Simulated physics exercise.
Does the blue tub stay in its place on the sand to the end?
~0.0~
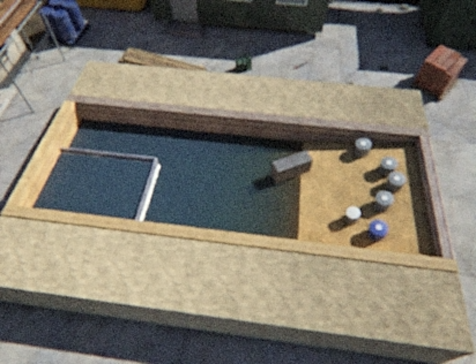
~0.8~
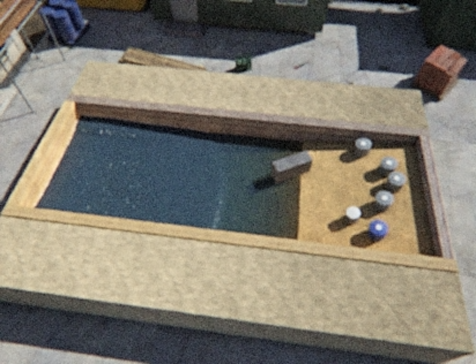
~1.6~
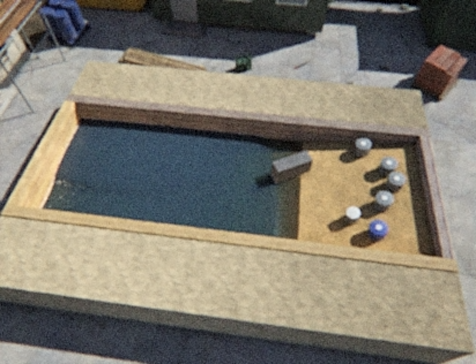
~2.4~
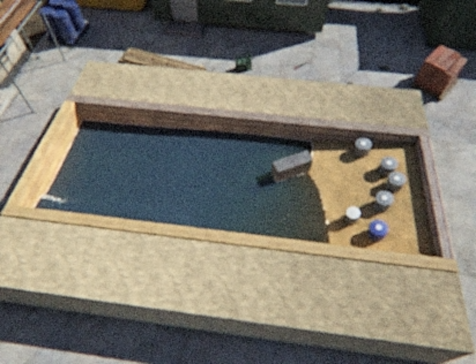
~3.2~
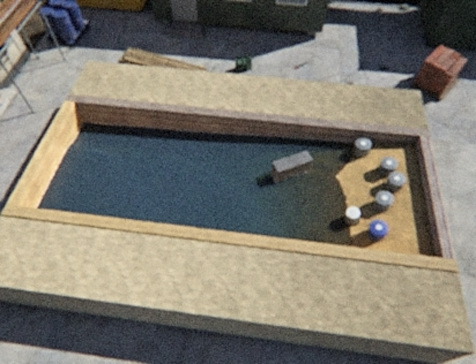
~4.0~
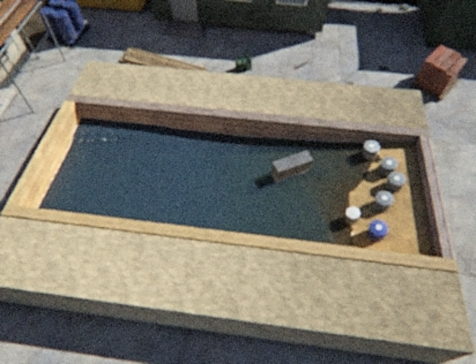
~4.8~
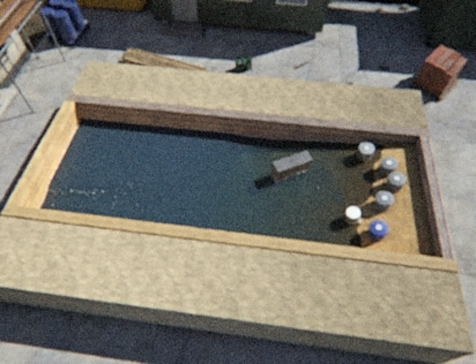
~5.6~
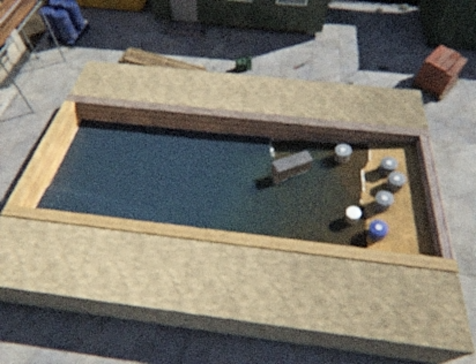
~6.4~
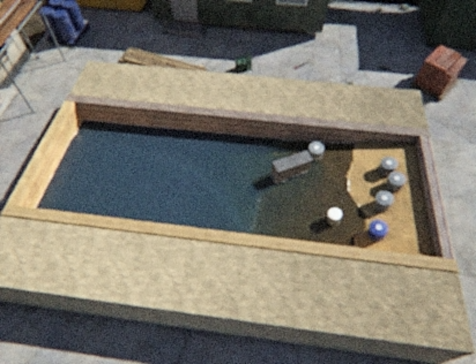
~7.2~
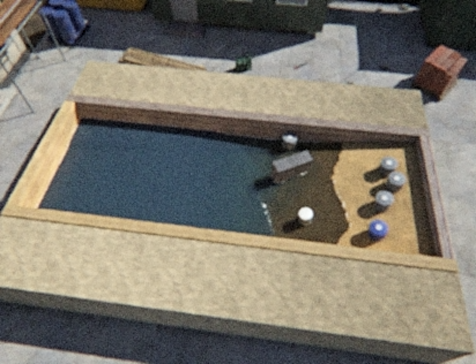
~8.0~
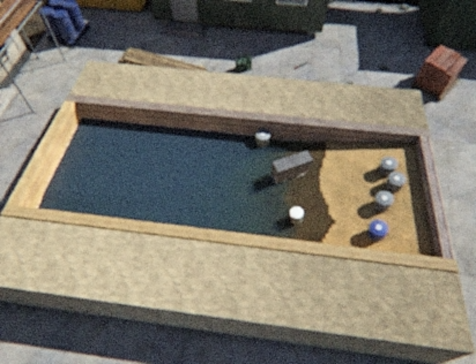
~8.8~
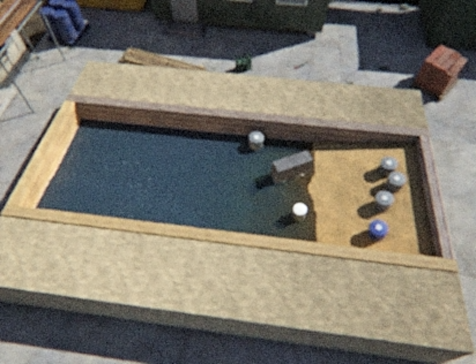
Yes, the blue tub is still standing where it began, even though the water comes up the slope and draws back again.
A walled bay of dark blue water, seen from above at an angle, has a pale frame standing at its left, a grey block near the middle and six small tubs and pails on the sandy slope at right. The frame vanishes and the water spreads rightward up the sand. It reaches the nearest containers, nudging the uppermost grey one slightly right. As the water draws back, that grey one and a white one slide left with it. At the end those two sit in the water near the block, while the blue tub and three grey ones remain on the sand.
